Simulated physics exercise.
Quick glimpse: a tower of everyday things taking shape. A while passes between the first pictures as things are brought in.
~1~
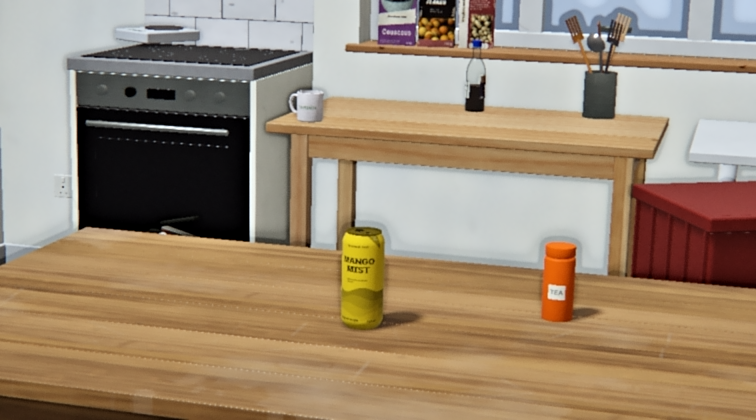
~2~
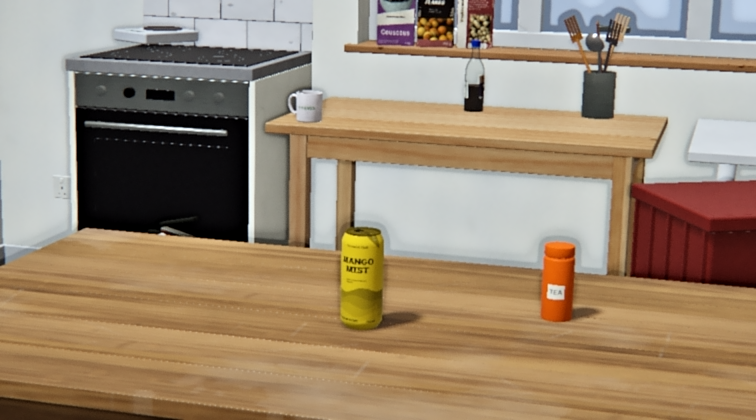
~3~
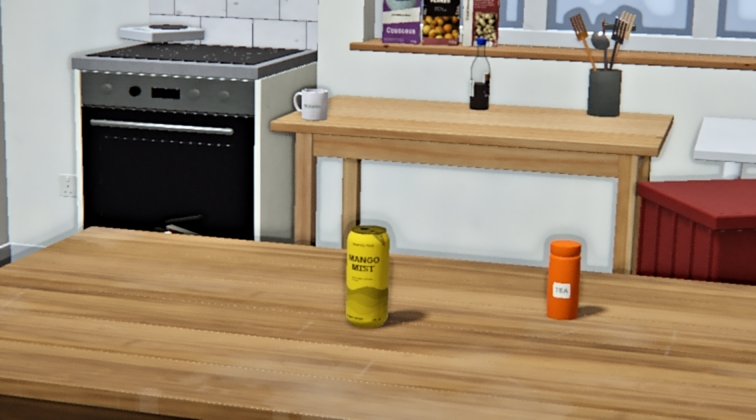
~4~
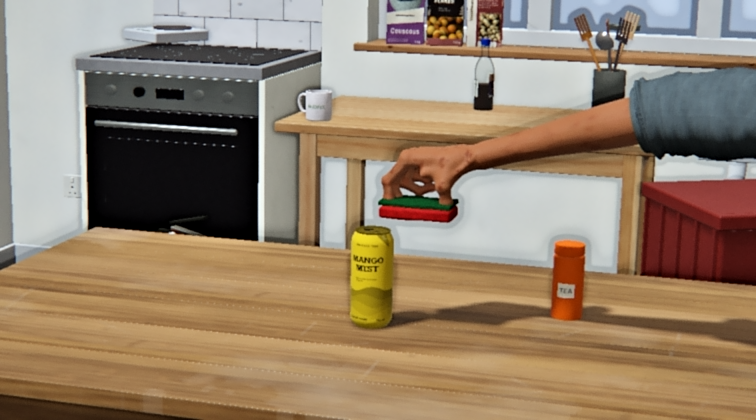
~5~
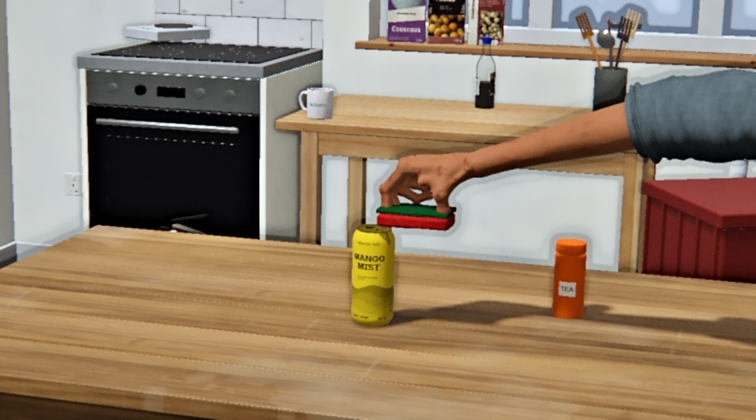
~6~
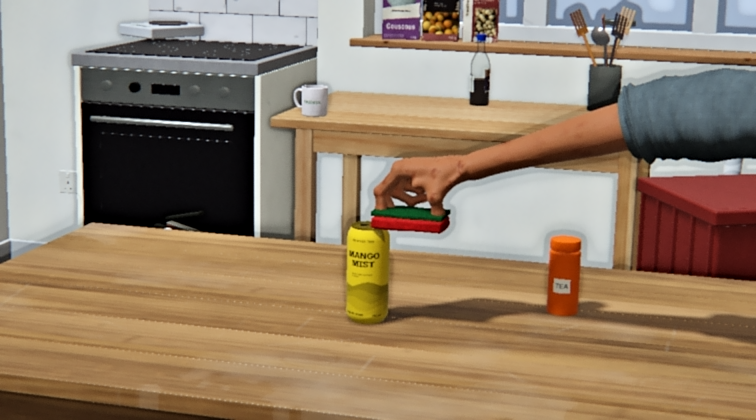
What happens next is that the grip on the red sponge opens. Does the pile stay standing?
It doesn't stay put.
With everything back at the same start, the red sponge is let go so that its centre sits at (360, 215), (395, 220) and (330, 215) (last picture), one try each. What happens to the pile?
Stays standing, topples over, topples over.
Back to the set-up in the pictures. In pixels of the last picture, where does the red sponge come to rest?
Near (469, 313).
Then, 0.30 s on from there, red sponge now fallen.
Then, 0.50 s on from there, things are still on the move.
Then, 0.60 s on from there, as before.
In the end, fallen, red sponge; the other 2 unmoved. At the end, from the last picture's camera, red sponge near (469, 313). The pile loses its balance.
